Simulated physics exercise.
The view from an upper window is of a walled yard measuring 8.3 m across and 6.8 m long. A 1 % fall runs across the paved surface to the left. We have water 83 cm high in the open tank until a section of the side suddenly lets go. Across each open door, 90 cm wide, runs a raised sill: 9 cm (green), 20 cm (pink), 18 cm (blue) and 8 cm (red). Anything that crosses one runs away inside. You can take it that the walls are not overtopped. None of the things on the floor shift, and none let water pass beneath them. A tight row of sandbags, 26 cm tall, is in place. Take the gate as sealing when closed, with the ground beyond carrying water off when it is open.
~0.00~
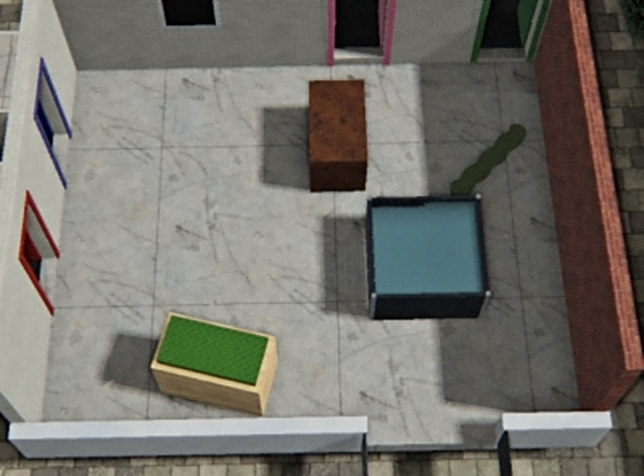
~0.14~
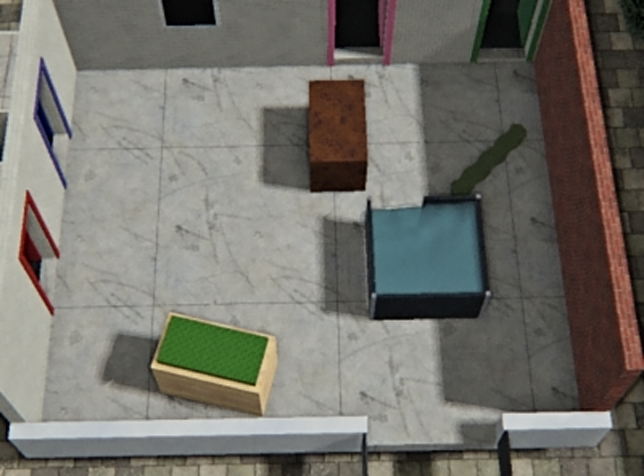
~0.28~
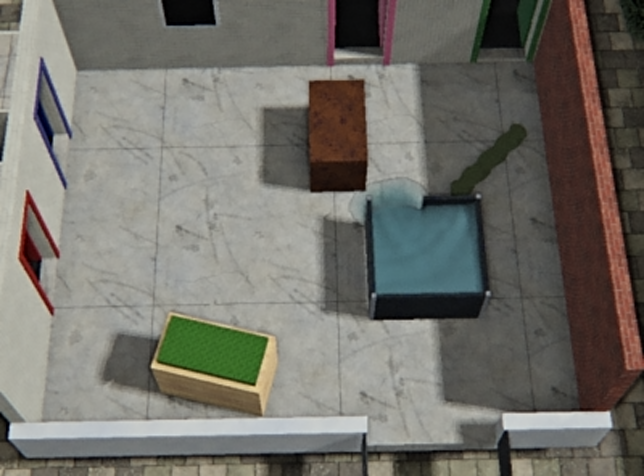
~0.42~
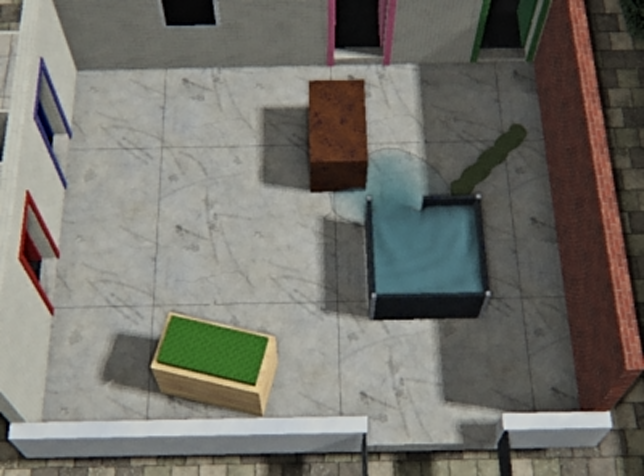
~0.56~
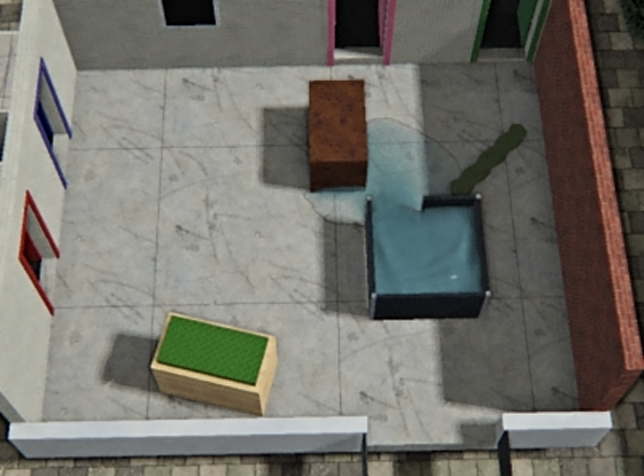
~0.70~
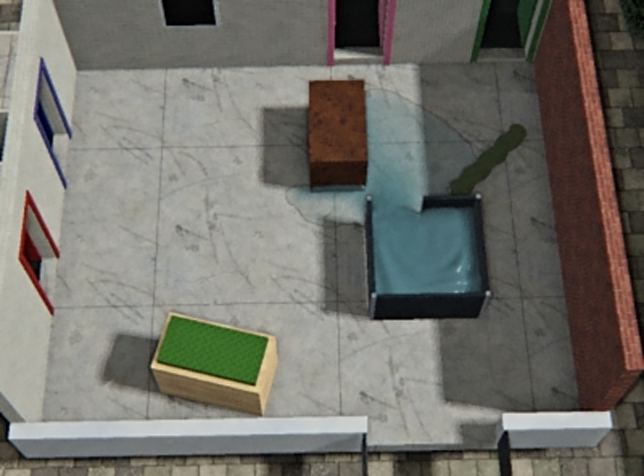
Water pours from a gap in the dark open tank and spreads across the paved yard.
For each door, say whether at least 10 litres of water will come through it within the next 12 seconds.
Door by door: The green door lets through 10 litres or more; the pink door lets through 10 litres or more; the blue door lets through less than 10 litres; the red door lets through less than 10 litres.
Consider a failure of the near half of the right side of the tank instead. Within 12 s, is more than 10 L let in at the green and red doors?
Well, against that limit, at green it's too much, and at red it's within bounds.
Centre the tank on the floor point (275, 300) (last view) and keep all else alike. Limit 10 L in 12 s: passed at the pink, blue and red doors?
Well, pink ends up inside the mark, blue ends up inside the mark and red ends up inside the mark.
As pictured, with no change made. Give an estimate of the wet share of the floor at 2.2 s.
Covered: Roughly 30 per cent.
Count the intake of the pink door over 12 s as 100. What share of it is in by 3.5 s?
I'd put it at about 95 per cent by that point.
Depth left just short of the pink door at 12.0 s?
I'd say close to 7.0 cm.
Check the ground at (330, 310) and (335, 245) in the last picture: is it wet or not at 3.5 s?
I'd call them spared and then spared.
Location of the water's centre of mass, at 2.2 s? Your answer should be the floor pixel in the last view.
Around (403, 205).
After 1.4 s water covers 20 % of the floor and is deepest (42 cm) near (381, 221); green door not reached, pink door 30 cm at the sill, 37 L in, blue door not reached, red door not reached.
After 2.2 s water covers 30 % of the floor and is deepest (38 cm) near (532, 69); green door 16 cm at the sill, 3 L in, pink door 29 cm at the sill, 95 L in, blue door not reached, red door not reached.
After 3.5 s water covers 45 % of the floor and is deepest (25 cm) near (383, 72); green door 18 cm at the sill, 51 L in, pink door 21 cm at the sill, 128 L in, blue door 3 cm at the sill, 0 L in, red door 6 cm at the sill, 0 L in.
After 7.0 s water covers 65 % of the floor and is deepest (16 cm) near (374, 72); green door 11 cm at the sill, 122 L in, pink door 15 cm at the sill, 134 L in, blue door 8 cm at the sill, 0 L in, red door 6 cm at the sill, 0 L in.
After 12.0 s water covers 80 % of the floor and is deepest (10 cm) near (43, 414); green door 4 cm at the sill, 125 L in, pink door 7 cm at the sill, 134 L in, blue door 6 cm at the sill, 0 L in, red door 7 cm at the sill, 0 L in.
